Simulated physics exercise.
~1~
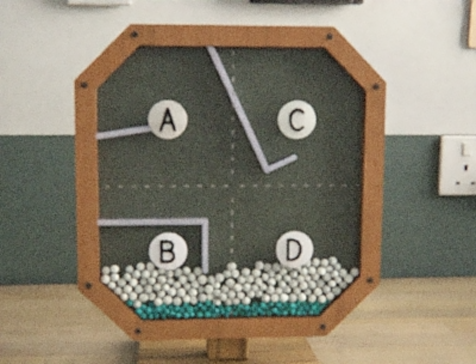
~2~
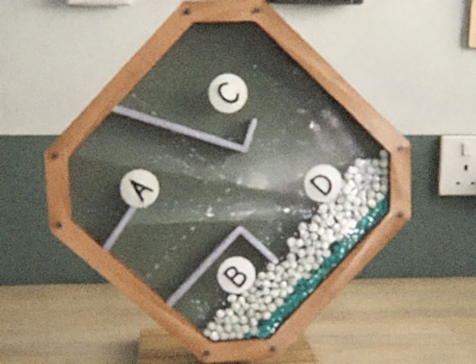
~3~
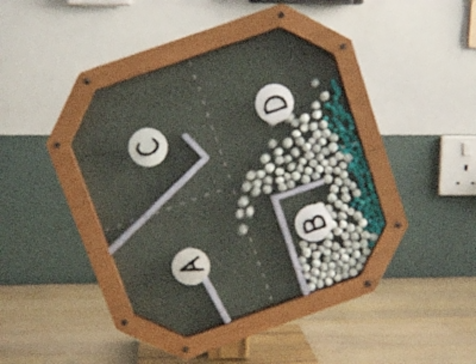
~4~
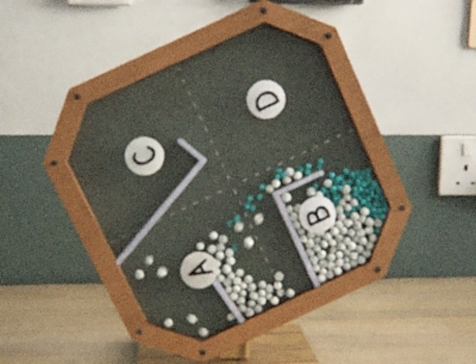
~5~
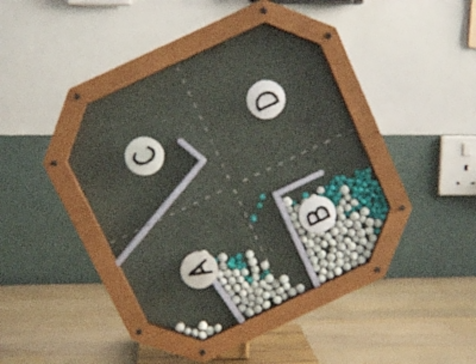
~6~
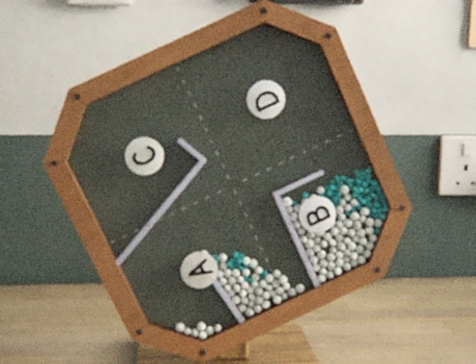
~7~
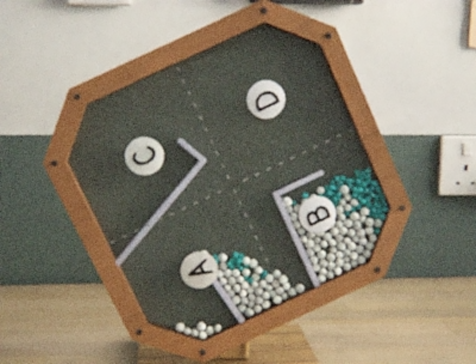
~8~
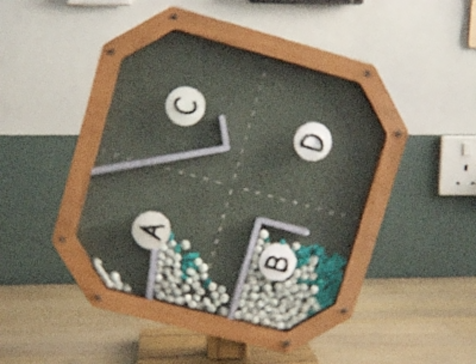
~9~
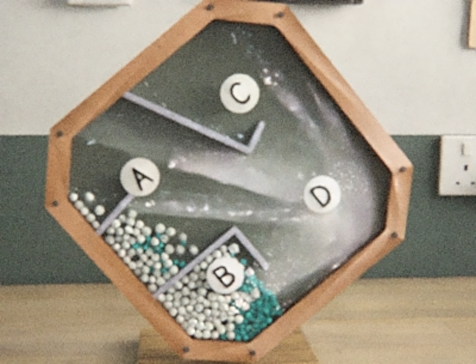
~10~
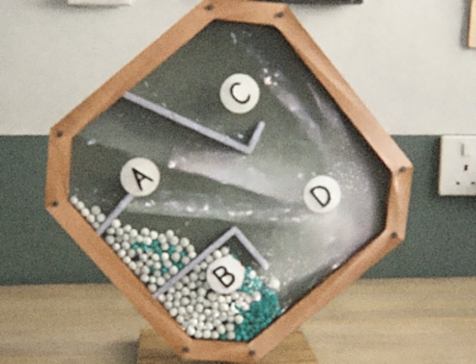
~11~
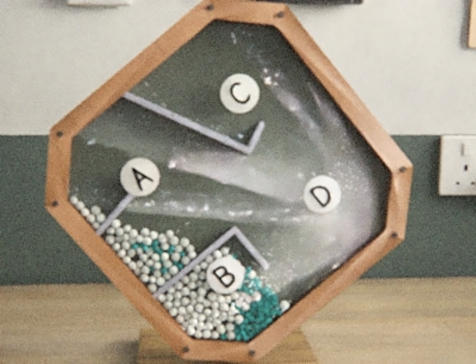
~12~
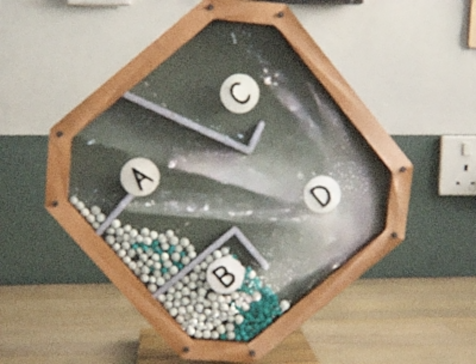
To begin with, an eight-sided, clear-fronted box stands upright, with white beads heaped along its bottom above a layer of smaller turquoise ones. The box turns anticlockwise, carrying the beads up its right side until they tumble down over the bent wall near B. Most settle around B, while others drop beside A, and everything rests for a while. Then the box swings part of the way back clockwise, and the beads shift toward the lower left. It stops tilted, with the beads lying still, mostly in quarter B, including most of the turquoise ones, and some in A.
